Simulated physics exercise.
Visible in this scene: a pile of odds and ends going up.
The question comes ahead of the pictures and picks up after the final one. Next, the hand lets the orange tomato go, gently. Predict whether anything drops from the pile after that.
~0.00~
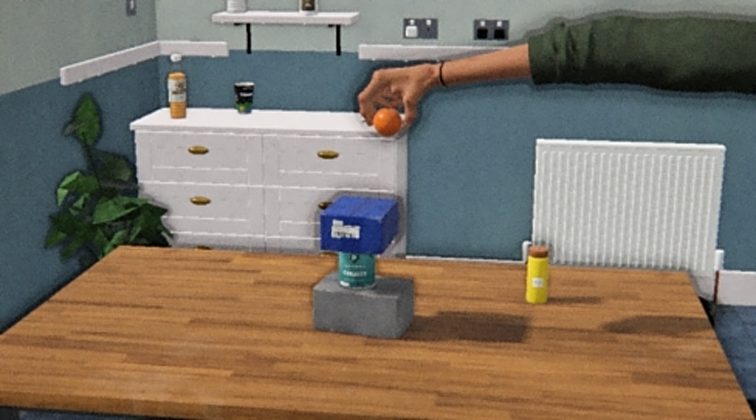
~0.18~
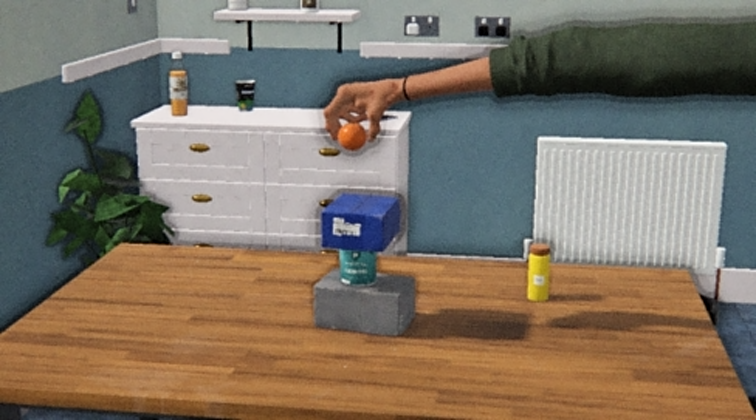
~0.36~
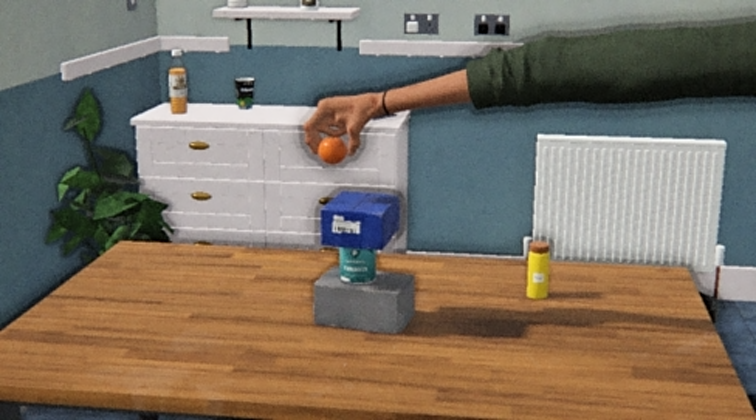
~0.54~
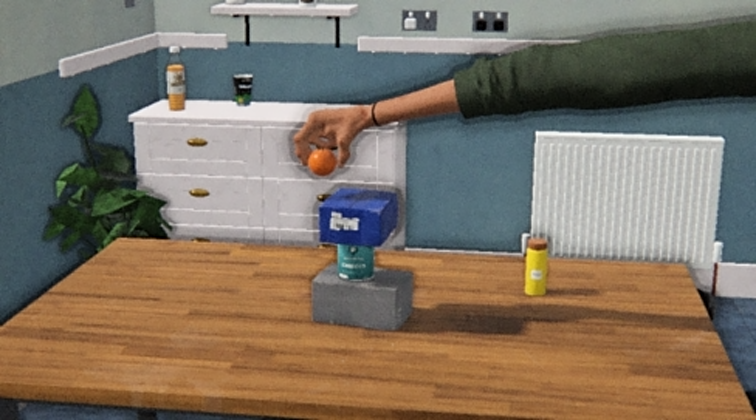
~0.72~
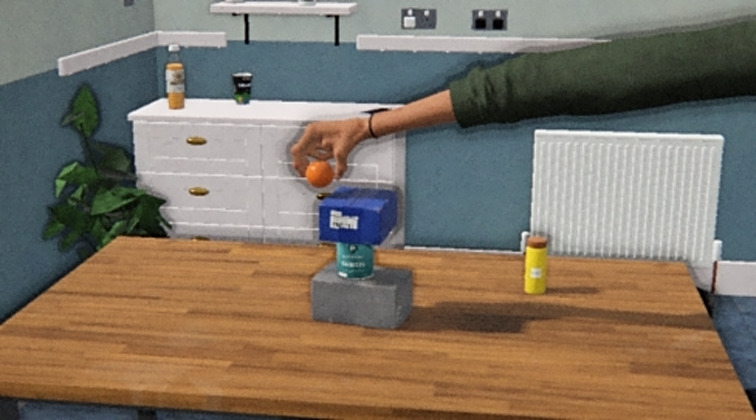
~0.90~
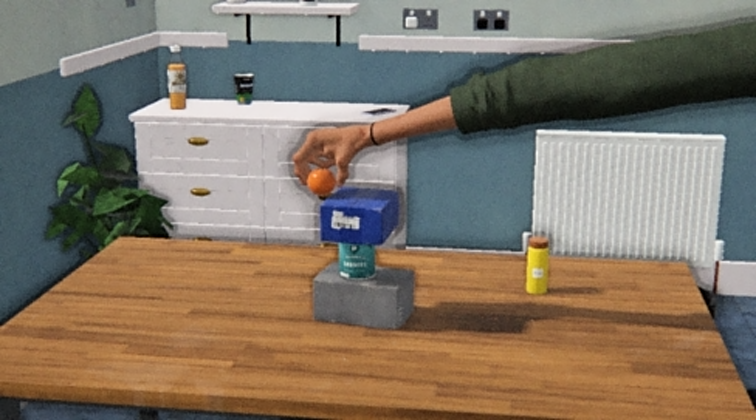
Something drops.
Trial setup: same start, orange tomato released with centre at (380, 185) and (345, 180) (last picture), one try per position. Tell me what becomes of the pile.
Case 1: Stable. Case 2: Stable.
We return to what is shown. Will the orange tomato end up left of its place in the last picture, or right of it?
It ends up further left.
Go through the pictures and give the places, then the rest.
In the first frame, still above its spot; orange tomato (388, 122); blue box (361, 224).
In the second frame, still above its spot; orange tomato (353, 137); grey box (365, 302).
In the third frame, still above its spot; orange tomato (333, 151); blue box (361, 220).
In the fourth frame, still above its spot; orange tomato (323, 162); grey box (363, 296).
In the fifth frame, still above its spot; orange tomato (320, 174); blue box (359, 215).
In the sixth frame, in place under the hand; orange tomato (322, 182); grey box (364, 295).
After 1.20 s, orange tomato now fallen.
After 1.30 s, things are still on the move.
After 1.40 s, as before.
At rest (2.0 s), fallen, orange tomato; the other 4 in place. Seen from the same camera at the end, orange tomato near (292, 300). The pile gives way.
